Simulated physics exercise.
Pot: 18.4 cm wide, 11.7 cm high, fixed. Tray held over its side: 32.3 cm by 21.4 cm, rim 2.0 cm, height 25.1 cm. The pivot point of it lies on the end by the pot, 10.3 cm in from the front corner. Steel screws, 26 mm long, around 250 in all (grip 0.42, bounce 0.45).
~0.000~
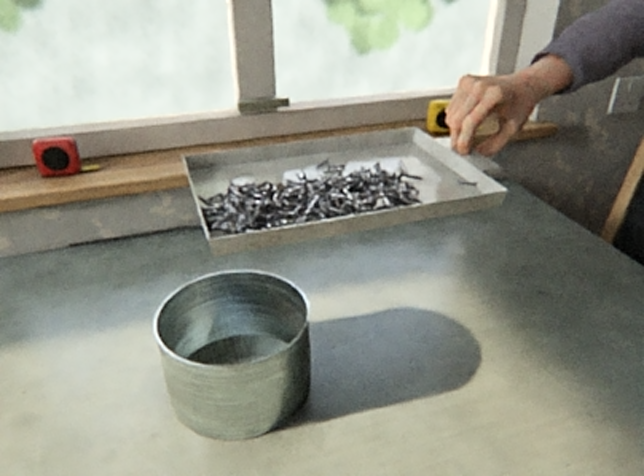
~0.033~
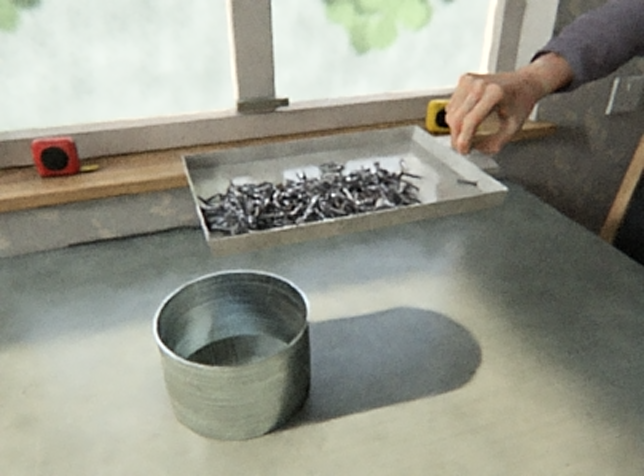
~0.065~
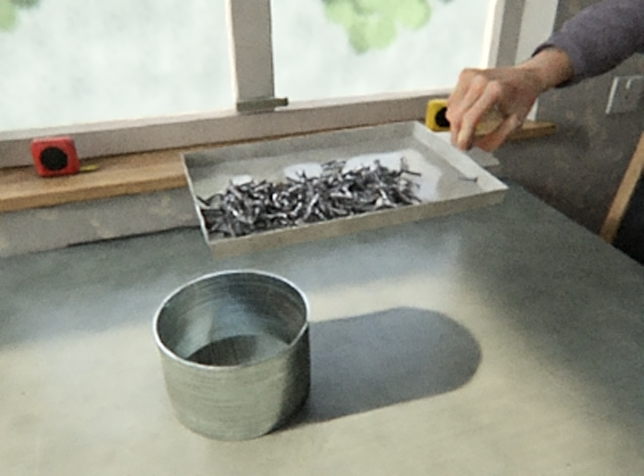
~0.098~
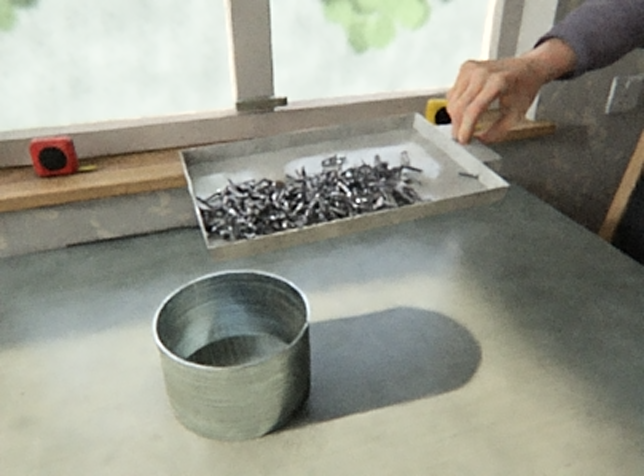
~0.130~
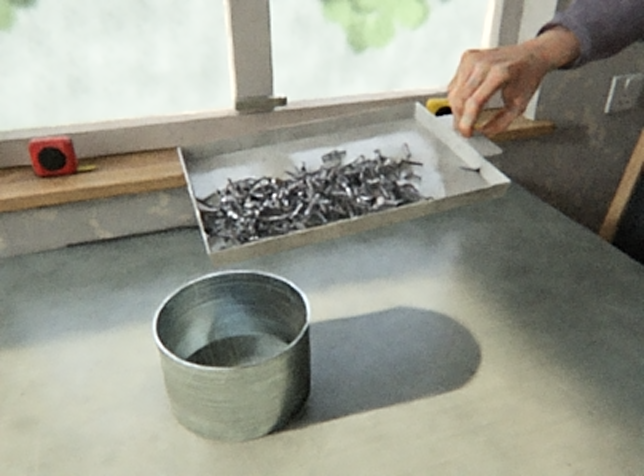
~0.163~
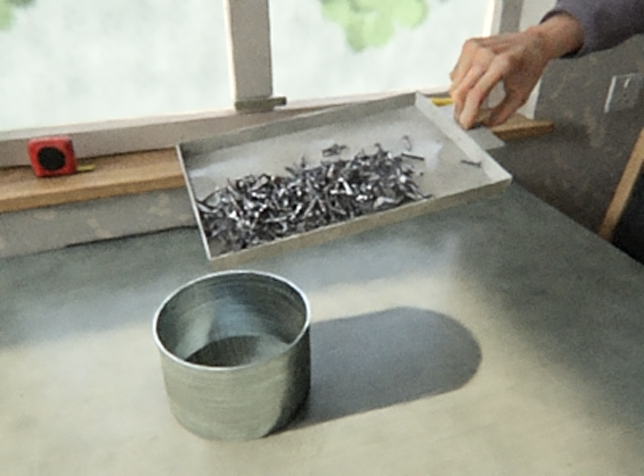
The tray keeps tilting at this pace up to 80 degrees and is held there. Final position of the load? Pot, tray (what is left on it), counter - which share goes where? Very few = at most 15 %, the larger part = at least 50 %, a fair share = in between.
Pot - the larger part, tray - very few, counter - a fair share.
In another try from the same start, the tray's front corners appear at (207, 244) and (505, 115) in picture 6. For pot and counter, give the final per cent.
That works out as pot 15 and counter 75.
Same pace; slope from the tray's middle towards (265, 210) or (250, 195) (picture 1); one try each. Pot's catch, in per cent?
Roughly 30 % for the first direction, roughly 20 % for the second.
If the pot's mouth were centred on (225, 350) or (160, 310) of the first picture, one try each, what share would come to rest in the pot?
90 and 0 %.
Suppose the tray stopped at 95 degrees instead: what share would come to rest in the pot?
Estimate: Roughly 75 percent.
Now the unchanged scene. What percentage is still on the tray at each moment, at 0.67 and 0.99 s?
Roughly 95 then 25.
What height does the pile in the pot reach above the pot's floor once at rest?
Around 3.5 cm above the floor.
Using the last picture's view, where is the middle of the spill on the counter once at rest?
Spill centre at rest: About (292, 470).
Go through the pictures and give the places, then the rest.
The first picture shows tray tilt 0 degrees, front corners at (212, 237) and (504, 189); middle of the pieces at (311, 204); pot at (233, 313).
The second picture shows tray tilt 1 degrees, front corners at (212, 239) and (504, 188); middle of the pieces at (311, 204).
The third picture shows tray tilt 2 degrees, front corners at (212, 241) and (504, 187); middle of the pieces at (311, 203).
The fourth picture shows tray tilt 4 degrees, front corners at (212, 245) and (505, 184), lowest corner left front; middle of the pieces at (311, 202).
The fifth picture shows tray tilt 8 degrees, front corners at (212, 250) and (506, 180), lowest corner left front; middle of the pieces at (311, 201).
The sixth picture shows tray tilt 11 degrees, front corners at (213, 256) and (508, 176), lowest corner left front; middle of the pieces at (311, 200); pot at (233, 314). Its pace works out near 110 degrees a second.
After 0.47 s, tilt 46 degrees; the tray holds 100 %, the pot 0 %.
After 0.67 s, tilt 68 degrees; the tray holds 95 %, the pot 0 %.
After 0.99 s, tilt 80 degrees; the tray holds 25 %, the pot 40 %.
By 2.1 s all is still; pot 70 %, tray 5 %, counter 30 %.
